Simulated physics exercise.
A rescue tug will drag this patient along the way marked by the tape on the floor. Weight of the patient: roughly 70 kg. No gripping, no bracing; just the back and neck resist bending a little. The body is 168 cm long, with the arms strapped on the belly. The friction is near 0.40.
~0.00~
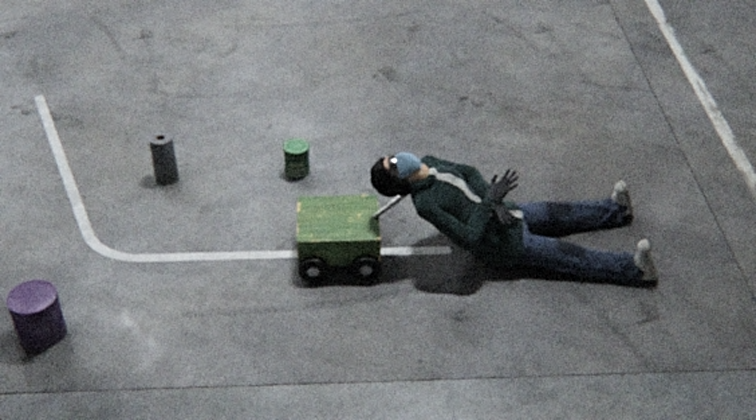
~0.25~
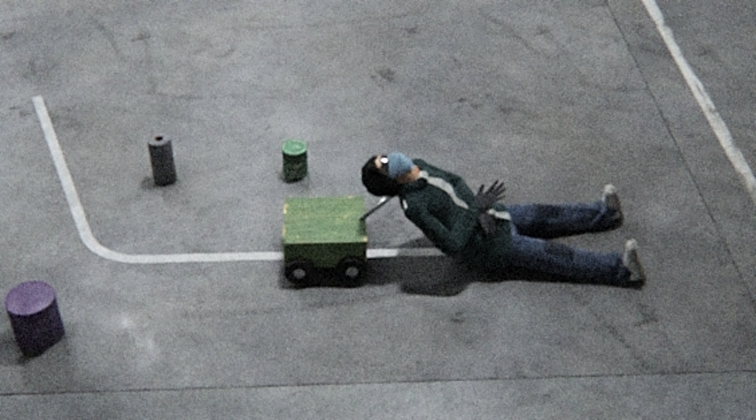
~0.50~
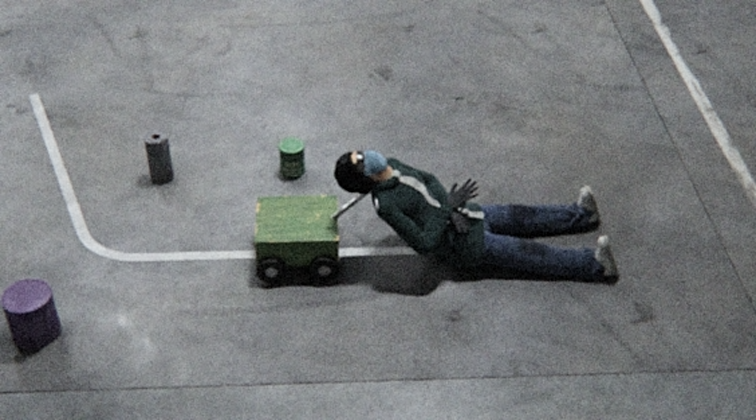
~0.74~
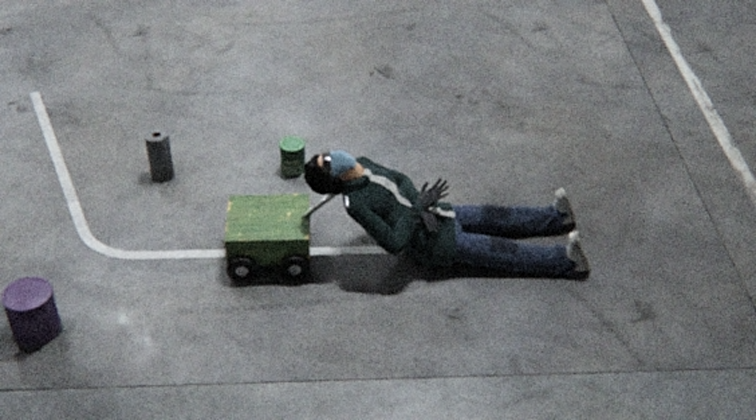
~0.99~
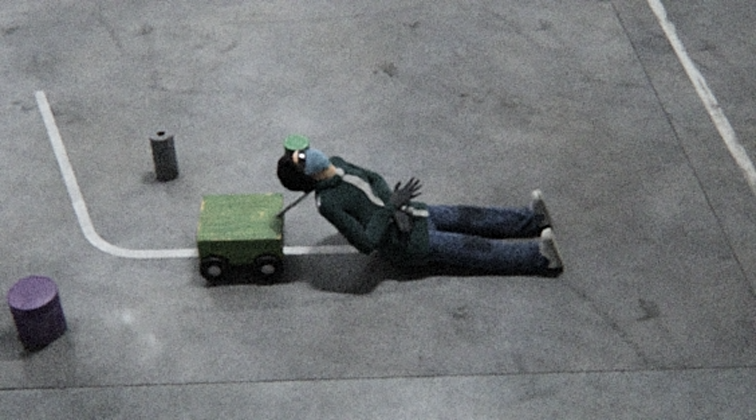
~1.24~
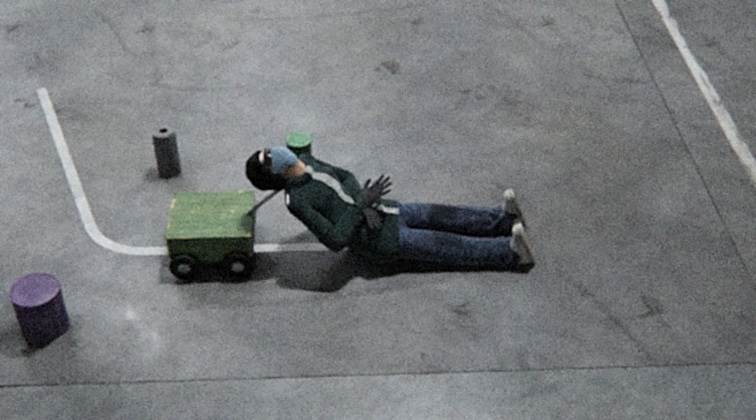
The clip shows a green wheeled cart moving steadily left along a white floor line, joined by a rod to a reclining masked figure whose legs slide behind, passing in front of a green can.
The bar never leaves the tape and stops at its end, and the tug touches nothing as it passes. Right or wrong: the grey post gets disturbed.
Wrong.
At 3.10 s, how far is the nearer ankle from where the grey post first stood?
I'd say close to 100 cm.
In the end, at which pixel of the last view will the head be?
Near (17, 7).
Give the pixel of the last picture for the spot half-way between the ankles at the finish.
(98, 178).
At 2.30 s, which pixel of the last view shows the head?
Estimate: About (127, 171).
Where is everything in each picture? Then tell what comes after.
In the first picture, grey post (164, 158), purple bucket (37, 315), green can (297, 159), end of the tape (39, 99).
In the second picture, grey post (162, 159), purple bucket (35, 316), green can (295, 160); 6 cm covered.
In the third picture, grey post (159, 157), purple bucket (32, 314), green can (292, 158); 20 cm covered.
In the fourth picture, grey post (160, 155), purple bucket (32, 312), green can (293, 157); 35 cm covered.
In the fifth picture, grey post (164, 154), purple bucket (37, 311), green can (297, 155); 52 cm covered.
In the sixth picture, grey post (166, 151), purple bucket (40, 308), green can (299, 152), end of the tape (42, 92); 69 cm covered.
After 2.30 s the grey post is where it stood, near (166, 151) in the last picture's view; the purple bucket where it stood; the nearer ankle is 139 cm from that spot.
After 3.10 s the grey post is where it stood, near (166, 151) in the last picture's view; the nearer ankle is 101 cm from that spot.
After 3.80 s the grey post is where it stood, near (166, 151) in the last picture's view; the purple bucket where it stood; the nearer ankle is 75 cm from that spot.
After 4.60 s the grey post is where it stood, near (166, 151) in the last picture's view; the purple bucket where it stood; the nearer ankle is 40 cm from that spot.
After 5.5 s, grey post stays put; purple bucket stays put; green can stays put.
